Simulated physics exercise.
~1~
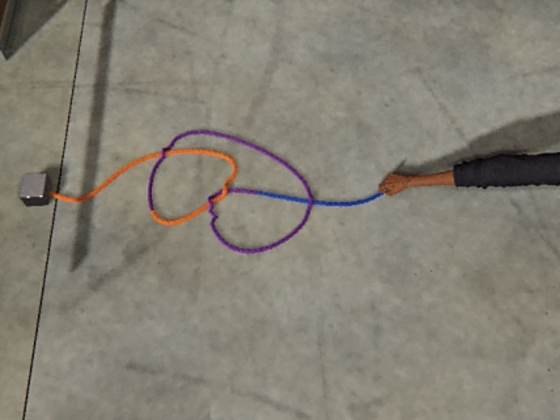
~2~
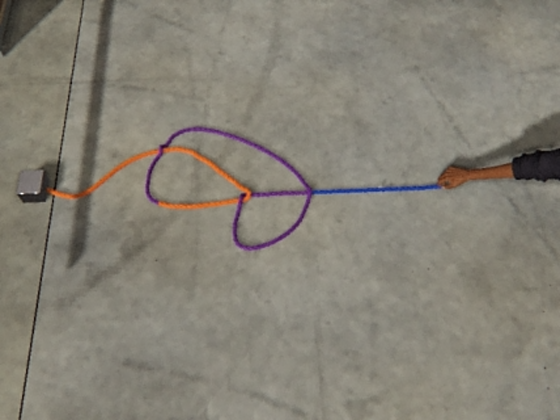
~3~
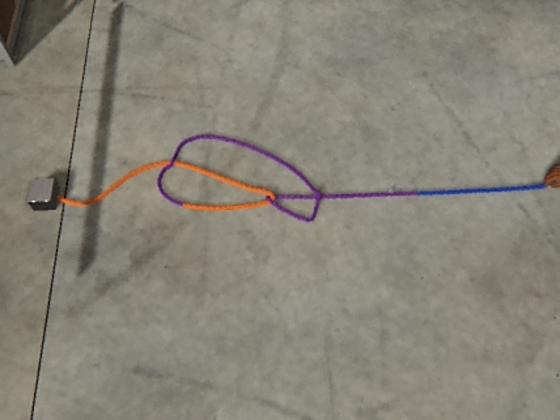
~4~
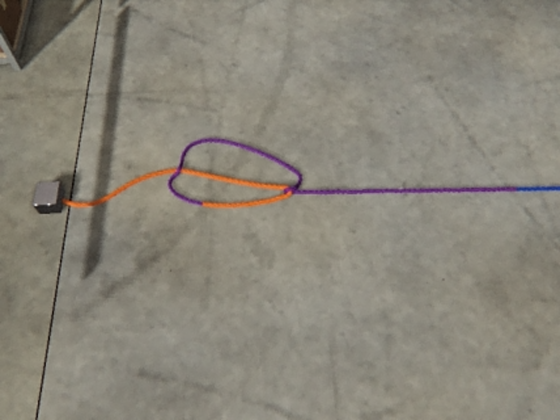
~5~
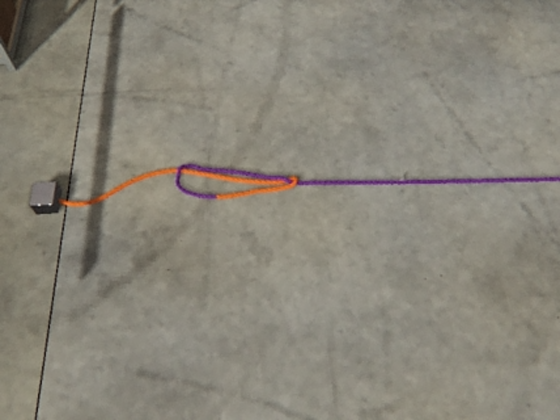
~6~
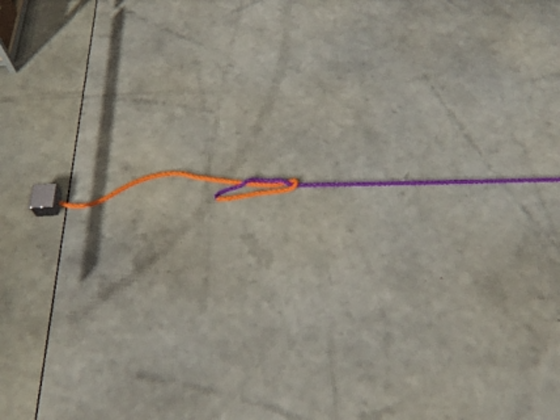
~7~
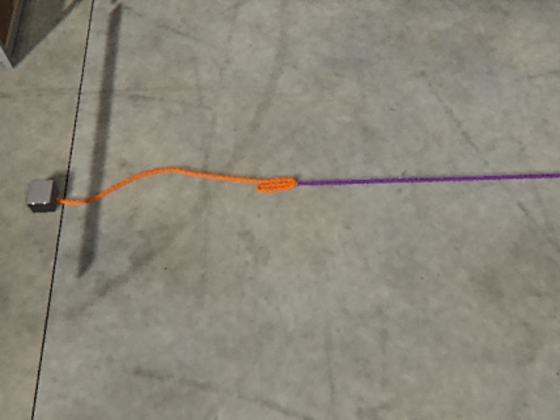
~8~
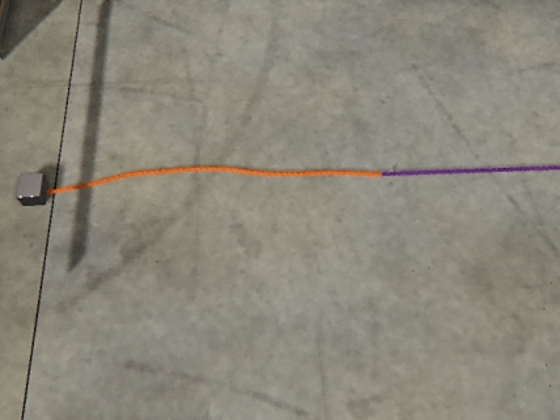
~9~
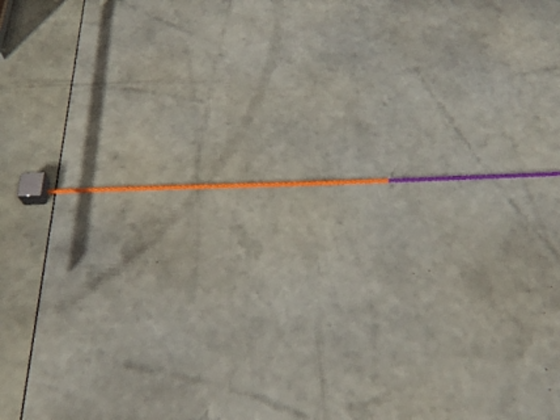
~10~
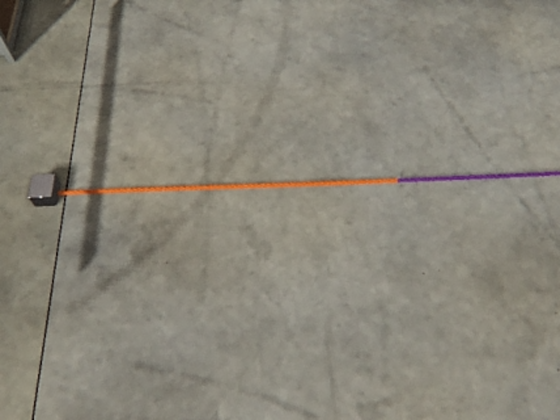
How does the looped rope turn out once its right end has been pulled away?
It comes out clear, with no knot. The last small orange bundle opens and the rope ends up in a straight line across the floor.
On a grey workshop floor, a thick rope dyed orange, purple and blue lies in overlapping loops, its orange end held at a small block on the left. A hand at the end of a dark sleeve grips the blue end and draws it to the right, soon passing out of view. The lower purple loop shrinks away first, then the larger upper one narrows and flattens. The remaining loops shrink to a small orange bundle, which then opens out. The last gentle waves disappear, leaving the orange and purple rope stretched straight across the floor with no knot in sight.
